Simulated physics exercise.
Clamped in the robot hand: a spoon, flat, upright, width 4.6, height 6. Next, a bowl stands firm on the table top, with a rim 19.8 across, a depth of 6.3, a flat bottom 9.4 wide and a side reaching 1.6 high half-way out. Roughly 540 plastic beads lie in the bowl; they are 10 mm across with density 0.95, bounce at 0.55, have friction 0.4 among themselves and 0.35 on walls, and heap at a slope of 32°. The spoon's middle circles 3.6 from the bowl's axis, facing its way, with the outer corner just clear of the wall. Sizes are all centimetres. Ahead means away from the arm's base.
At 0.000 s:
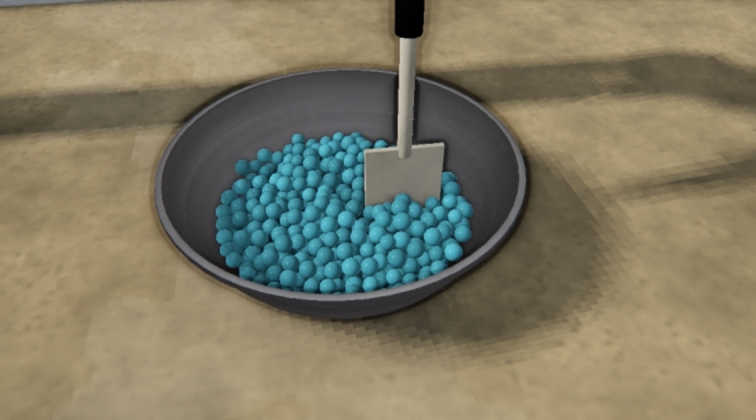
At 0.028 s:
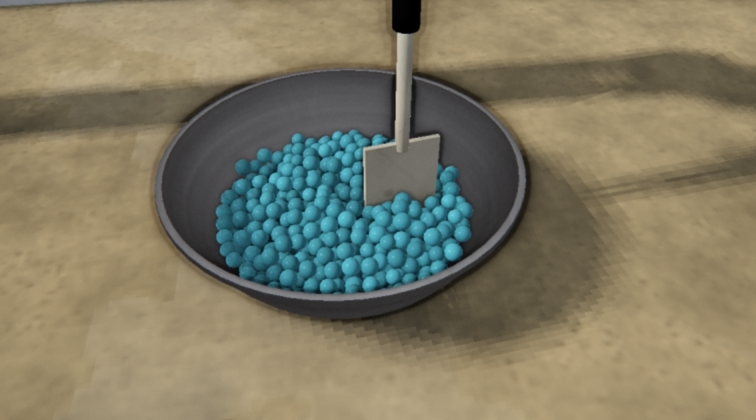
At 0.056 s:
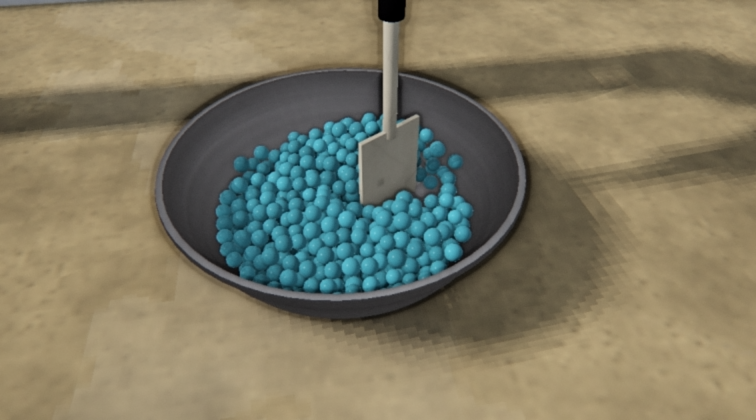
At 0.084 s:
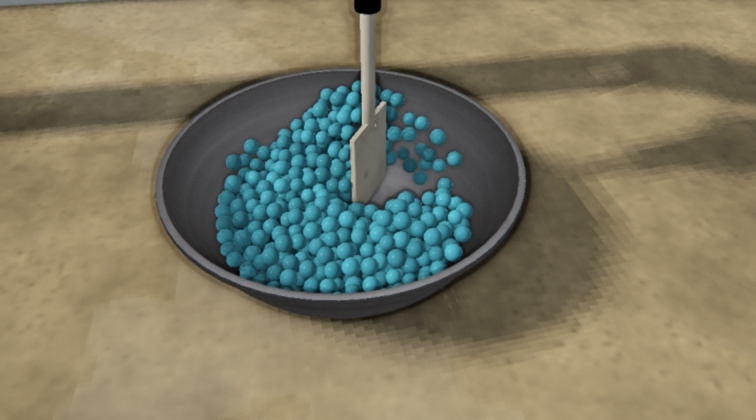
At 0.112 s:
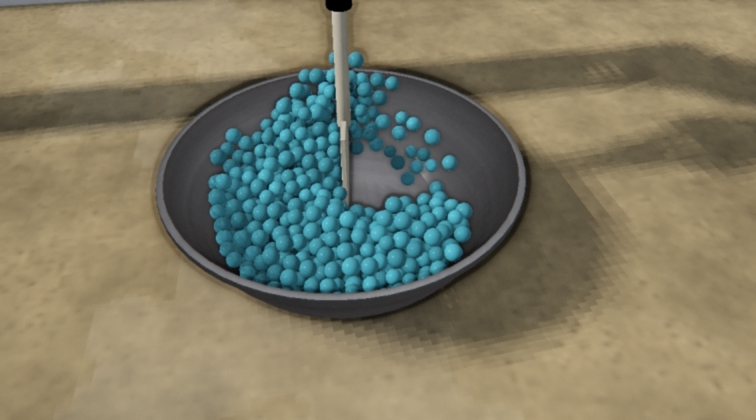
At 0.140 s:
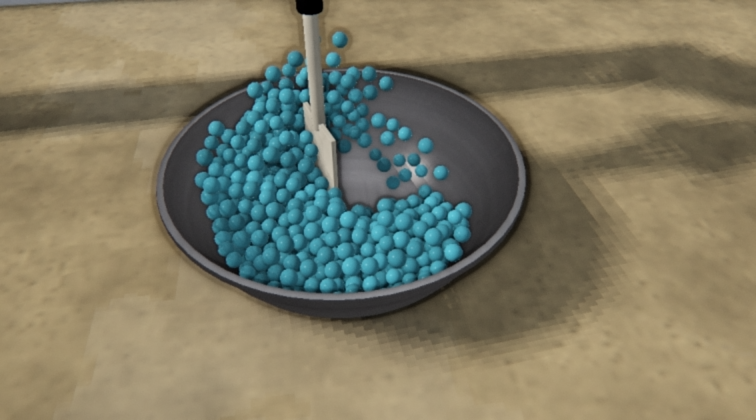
A dark gray bowl of small blue beads sat on a tan surface while a flat-bladed tool turned and swept leftward through them, piling beads toward the back and baring some of the bottom.
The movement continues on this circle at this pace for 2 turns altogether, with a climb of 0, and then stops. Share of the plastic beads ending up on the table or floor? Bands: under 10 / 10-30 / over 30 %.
10-30 %.
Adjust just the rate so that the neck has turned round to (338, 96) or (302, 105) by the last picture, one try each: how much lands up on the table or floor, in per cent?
Some 5 and 35 per cent.
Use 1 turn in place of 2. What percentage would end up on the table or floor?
Roughly 15 per cent.
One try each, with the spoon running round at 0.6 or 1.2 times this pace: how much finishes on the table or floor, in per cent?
Around 0 percent for the first try and 35 percent for the second.
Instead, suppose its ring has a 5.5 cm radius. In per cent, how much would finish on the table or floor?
Roughly 40 percent, I'd expect.
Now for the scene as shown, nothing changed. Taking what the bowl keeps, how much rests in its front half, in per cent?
I'd say around 45 per cent.
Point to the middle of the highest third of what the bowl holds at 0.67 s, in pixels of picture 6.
(248, 242).
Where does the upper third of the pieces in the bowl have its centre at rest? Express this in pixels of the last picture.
Centre, approx.: (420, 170).
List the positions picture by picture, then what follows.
In the first frame, spoon neck at (405, 126), 0° round; upper third of the load around (336, 206), from x 225 to 465, top at y 140; 539 in the bowl.
In the second frame, spoon neck at (403, 120), 9° round; upper third of the load around (346, 198), from x 225 to 465, top at y 135.
In the third frame, spoon neck at (390, 108), 32° round; upper third of the load around (344, 184), from x 225 to 465, top at y 120.
In the fourth frame, spoon neck at (369, 99), 58° round; upper third of the load around (332, 162), from x 225 to 465, top at y 90.
In the fifth frame, spoon neck at (343, 96), 83° round; upper third of the load around (309, 148), from x 215 to 465, top at y 60; 538 in the bowl, 1 in flight or on the tool.
In the sixth frame, spoon neck at (317, 100), 108° round; upper third of the load around (286, 143), from x 205 to 465, top at y 40; 537 in the bowl, 2 in flight or on the tool.
By 0.40 s, 346° round, highest piece 9 above the table; 478 in the bowl, 45 on the table or floor, 16 in flight or on the tool.
By 0.67 s, 223° round, highest piece 8 above the table; 451 in the bowl, 83 on the table or floor, 5 in flight or on the tool.
By 1.00 s, 0° round, highest piece 7 above the table; 433 in the bowl, 106 on the table or floor.
By 1.70 s, 0° round, highest piece 7 above the table; 433 in the bowl, 106 on the table or floor.
Final count, 433 in the bowl, 106 on the table or floor. That is 20 % on the table or floor.
